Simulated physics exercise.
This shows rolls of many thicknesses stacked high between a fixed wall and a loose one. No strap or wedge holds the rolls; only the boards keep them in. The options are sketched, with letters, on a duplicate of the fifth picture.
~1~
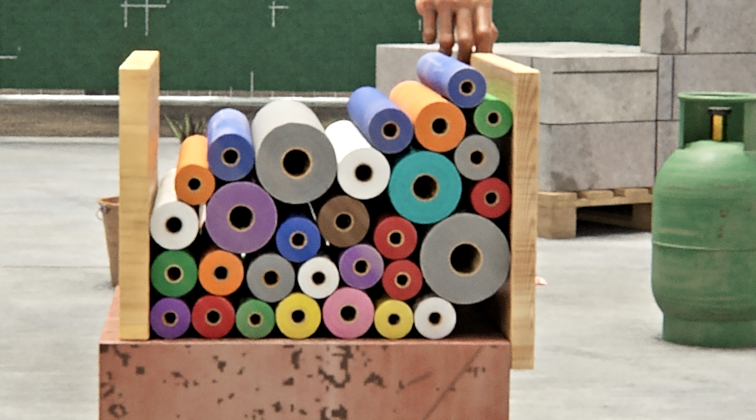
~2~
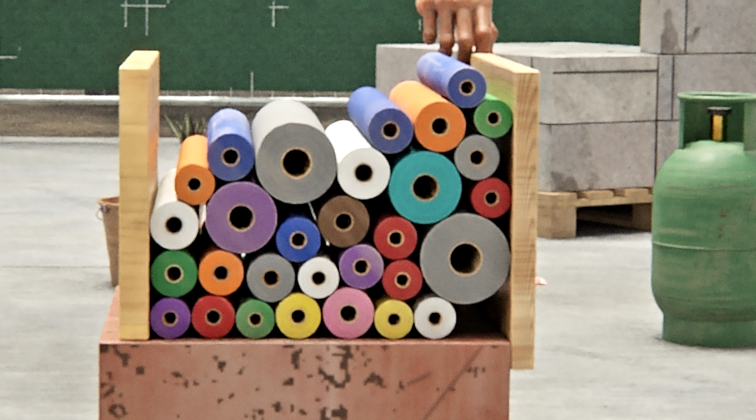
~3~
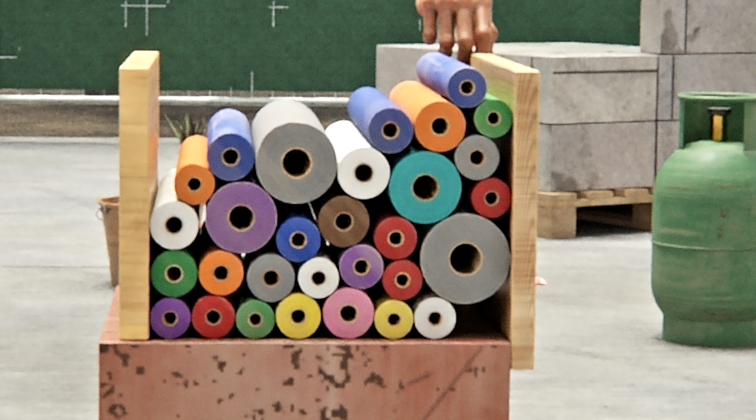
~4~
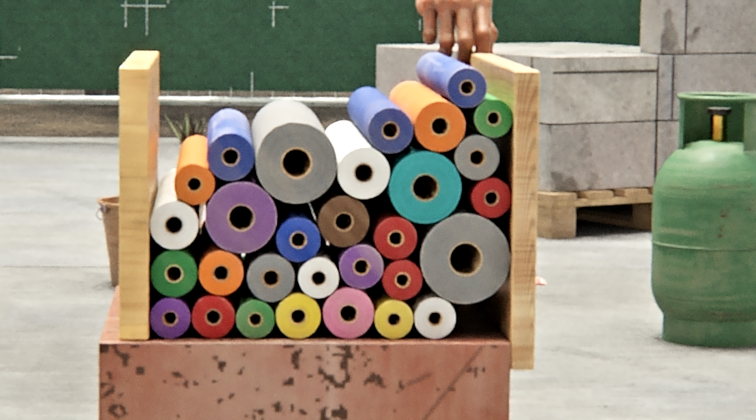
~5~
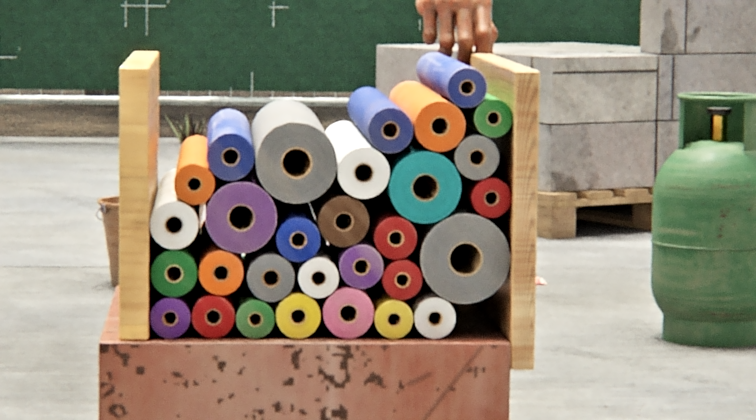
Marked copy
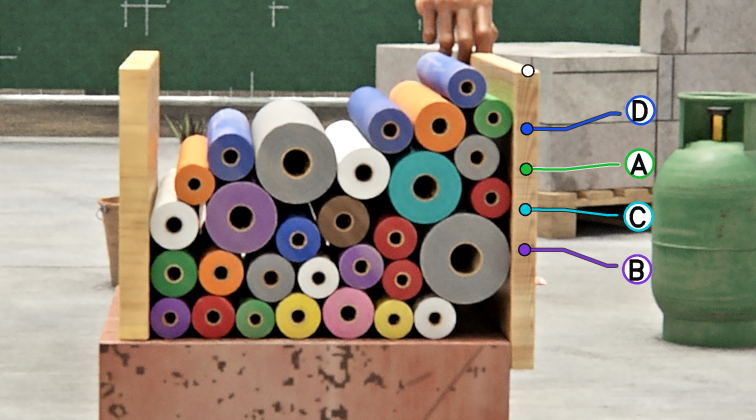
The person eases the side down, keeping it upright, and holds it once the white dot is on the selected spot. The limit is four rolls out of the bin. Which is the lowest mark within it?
The last mark within the limit is C.
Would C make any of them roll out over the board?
Yes, at C.
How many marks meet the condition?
Three of the four.
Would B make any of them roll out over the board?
Yes, at B.
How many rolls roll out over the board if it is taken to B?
At B the number is five.
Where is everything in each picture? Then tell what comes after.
The first picture shows a purple roll (361, 266); a blue roll (299, 240); a white roll (364, 173).
The second picture shows a white roll (364, 173); an orange roll (440, 126).
The third picture shows side board (495, 196); a purple roll (171, 318).
The fourth picture shows a yellow roll (393, 319); a purple roll (361, 266).
The fifth picture shows a blue roll (299, 240); a white roll (364, 173); an orange roll (440, 126).
On the marked copy, A at (526, 169); B at (524, 249); C at (525, 209); D at (526, 129); the white dot at (528, 71).
With C. Early on, top of the board (513, 138).
Further on, top of the board (512, 208).
At the end, top of the board (512, 208), two out over the board.
As for the rest, A two out over the board; B five out over the board; D none out over the board.
